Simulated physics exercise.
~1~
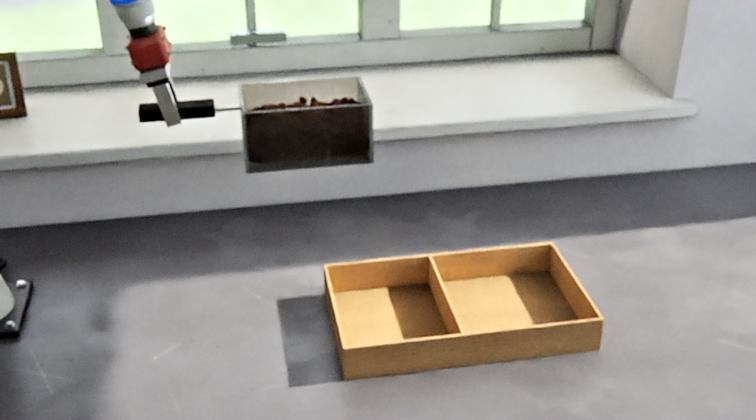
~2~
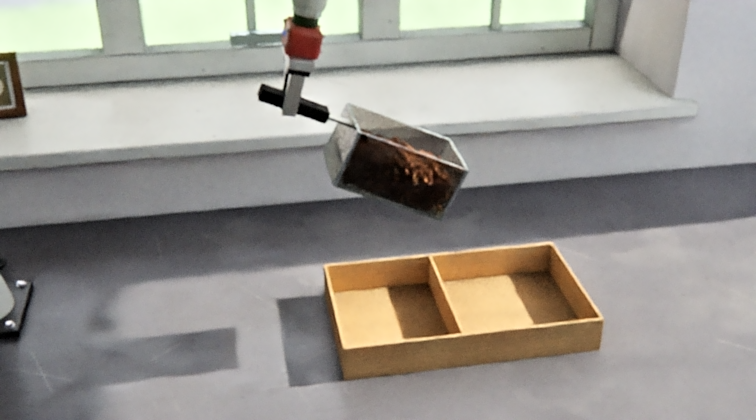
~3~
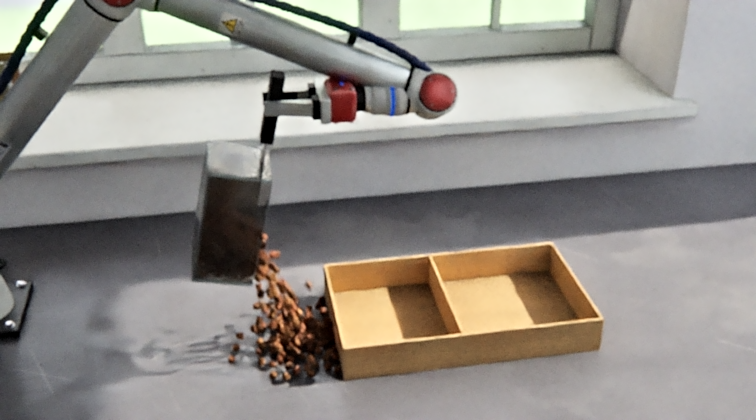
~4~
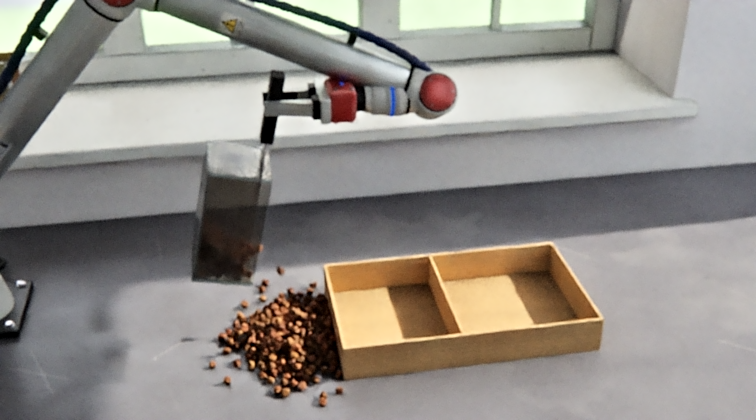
At the start, a robot arm holds a clear box filled with small brown pellets in front of a windowsill, above a grey table where a wooden tray with two compartments sits. The arm moves the box to the right and lowers it, tipping it toward the tray. It then swings the box back to the left and turns it steeply downward, and pellets pour out beside the tray's left wall. They pile up on the tabletop as the box hangs still. In the end, a loose brown heap lies against the tray, both compartments look empty, and some pellets remain inside the box.
